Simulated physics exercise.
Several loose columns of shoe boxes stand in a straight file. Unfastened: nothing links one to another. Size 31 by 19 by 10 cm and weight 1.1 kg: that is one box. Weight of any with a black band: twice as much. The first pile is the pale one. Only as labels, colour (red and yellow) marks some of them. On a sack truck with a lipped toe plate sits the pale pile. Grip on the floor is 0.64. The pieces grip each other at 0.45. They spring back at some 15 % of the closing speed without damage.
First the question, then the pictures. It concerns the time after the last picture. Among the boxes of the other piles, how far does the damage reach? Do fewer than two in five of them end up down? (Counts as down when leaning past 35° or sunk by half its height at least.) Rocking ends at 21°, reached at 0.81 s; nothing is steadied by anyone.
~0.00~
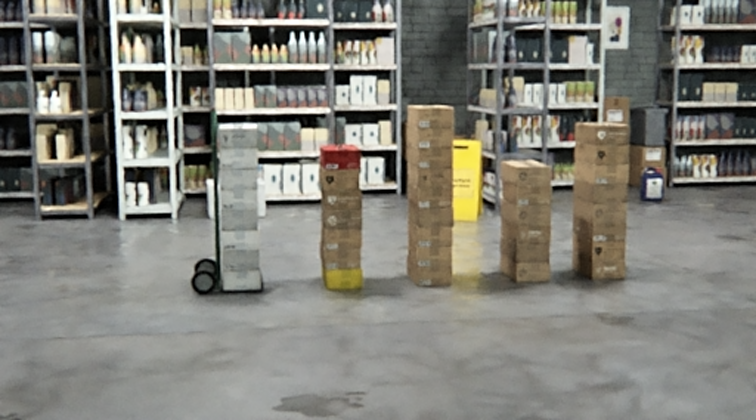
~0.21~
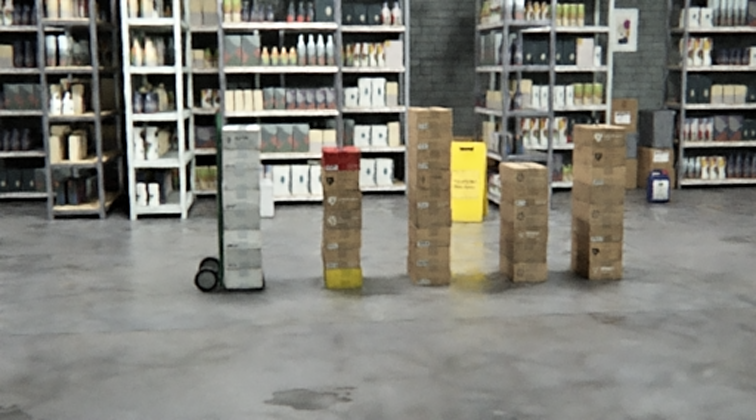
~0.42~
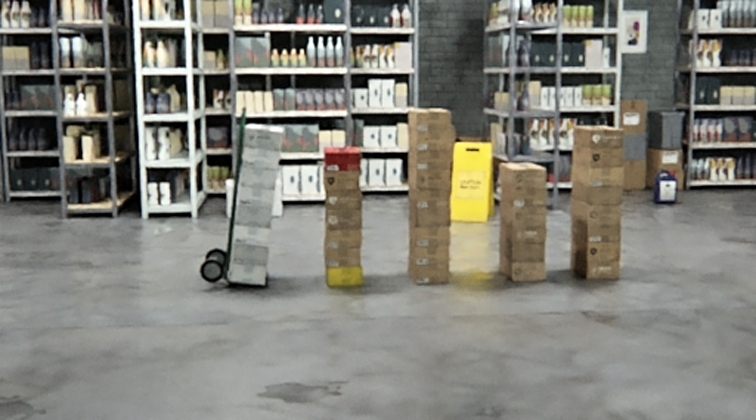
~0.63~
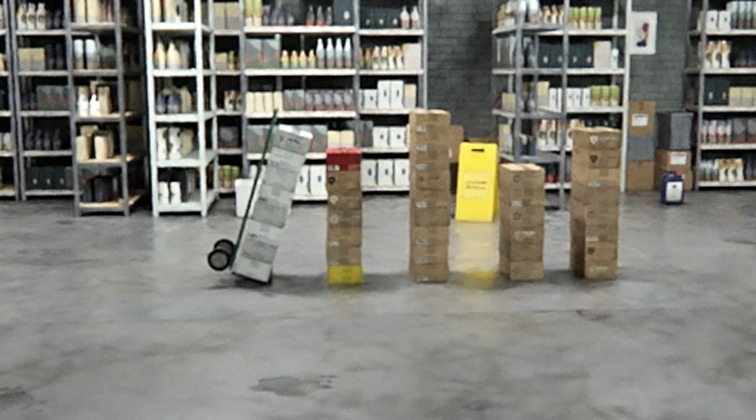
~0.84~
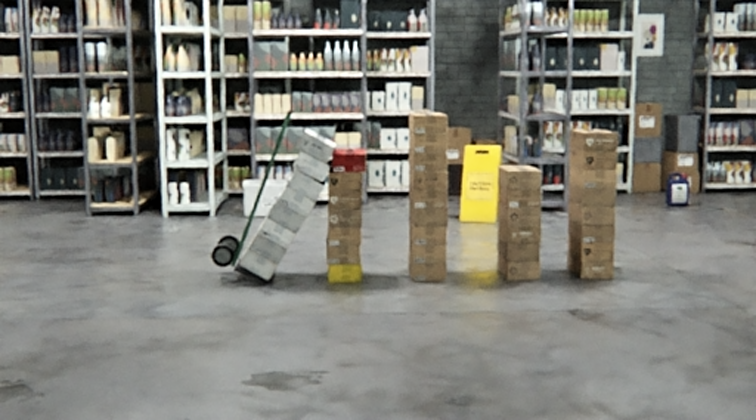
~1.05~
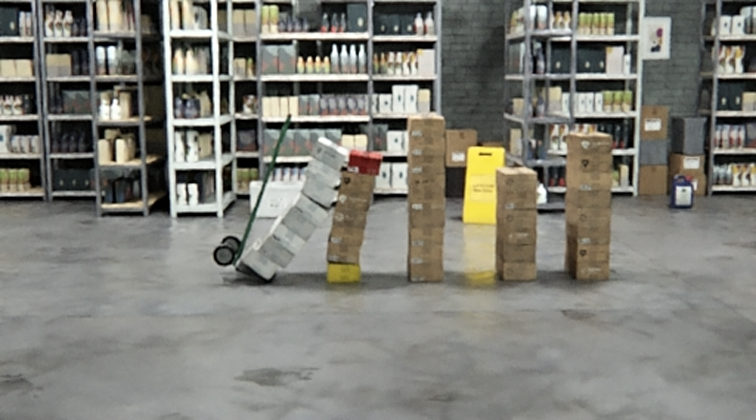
The fallen part will top two fifths.
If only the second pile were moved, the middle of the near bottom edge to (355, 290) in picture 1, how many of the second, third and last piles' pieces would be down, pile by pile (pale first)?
Down counts: Second 7, third 9, last 8.
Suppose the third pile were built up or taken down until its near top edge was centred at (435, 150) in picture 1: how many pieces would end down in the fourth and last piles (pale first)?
Down by pile: Fourth 5, last 8.
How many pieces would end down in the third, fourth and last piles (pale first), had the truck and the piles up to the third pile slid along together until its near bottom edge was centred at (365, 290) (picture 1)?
Then third 9, fourth 0, last 0.
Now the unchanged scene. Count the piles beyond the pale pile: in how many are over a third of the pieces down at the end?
I make it 4 of the piles.
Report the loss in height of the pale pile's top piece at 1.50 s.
Some 20 centimetres.
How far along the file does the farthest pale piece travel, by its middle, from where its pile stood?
About 95 cm along.
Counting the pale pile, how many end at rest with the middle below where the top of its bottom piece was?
Count: 2.
Around 1.50 s, 8 of the pale pile down; none of the 30 other boxes down, 16 disturbed; yellow box tipped 26°; red box tipped 21°, 39 mm lower.
Around 2.06 s, 8 of the pale pile down; 16 of the 30 other boxes down; yellow box tipped 48°; red box tipped 42°, 27 cm lower.
Around 2.88 s, 8 of the pale pile down; 29 of the 30 other boxes down; yellow box tipped 48°; red box tipped 41°, 34 cm lower.
Finally (3.8 s), 8 of the pale pile down; 29 of the 30 other boxes down; yellow box tipped 48°; red box tipped 41°, 35 cm lower. That is 97 per cent. Seen by the last camera, middles, yellow box near (356, 259), red box near (473, 222).
